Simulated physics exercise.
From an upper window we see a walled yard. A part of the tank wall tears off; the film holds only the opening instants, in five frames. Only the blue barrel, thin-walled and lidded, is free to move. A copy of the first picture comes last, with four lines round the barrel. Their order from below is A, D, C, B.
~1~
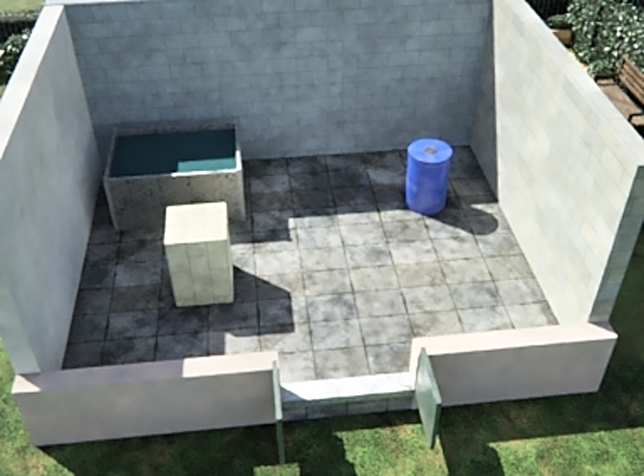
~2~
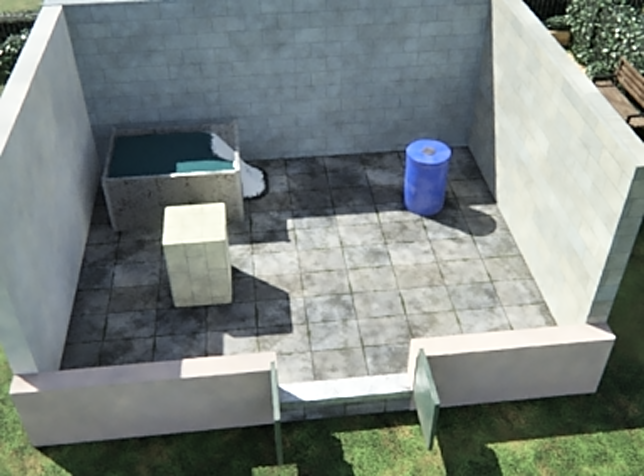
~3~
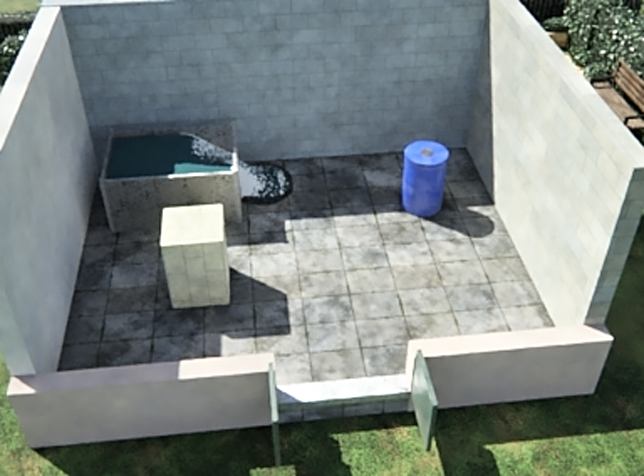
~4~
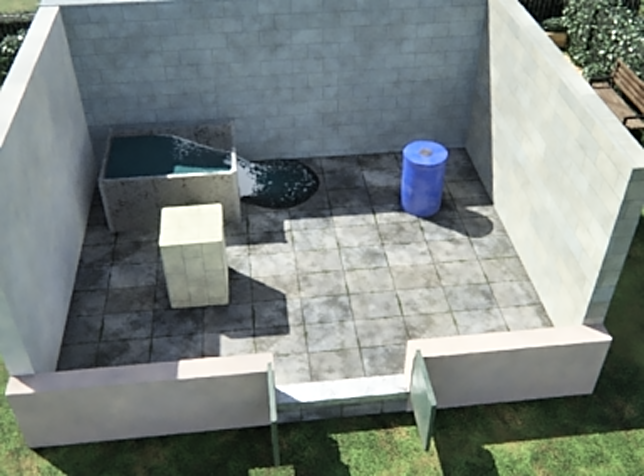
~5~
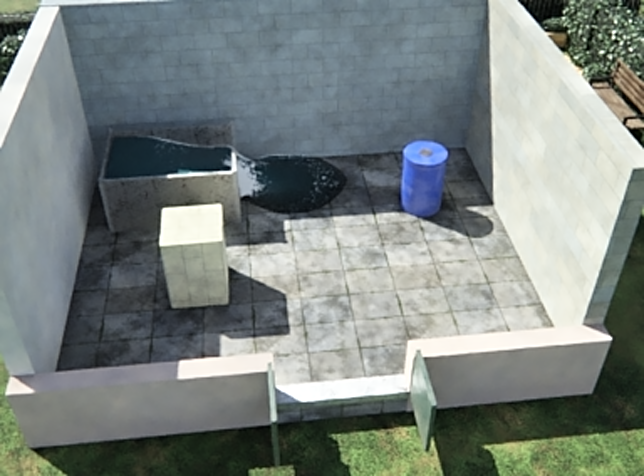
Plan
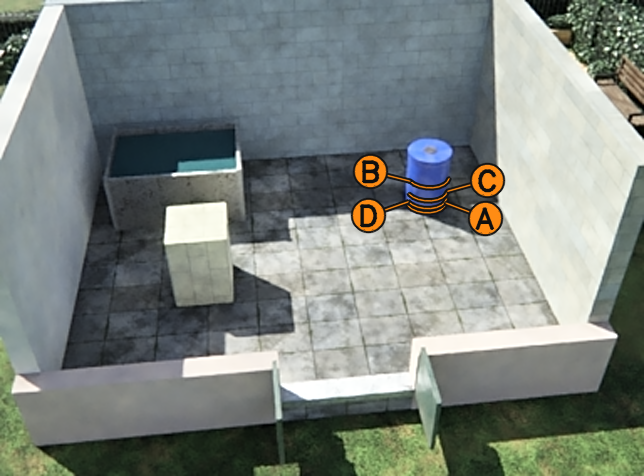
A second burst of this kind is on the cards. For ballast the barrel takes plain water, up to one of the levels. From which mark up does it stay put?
Go for C.
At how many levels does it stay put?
Two of them.
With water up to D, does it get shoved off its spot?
Yes.
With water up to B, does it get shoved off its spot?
No.
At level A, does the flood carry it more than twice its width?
Yes.
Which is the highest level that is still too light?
That would be D.
On the marked copy, A at (430, 212); B at (432, 187); C at (431, 200); D at (430, 208); from the bottom up A, D, C, B.
For level A, it is pushed about 6 times its own width away.
For level B, it does not move.
For level C, it does not move.
For level D, it is pushed about 3 times its own width away.
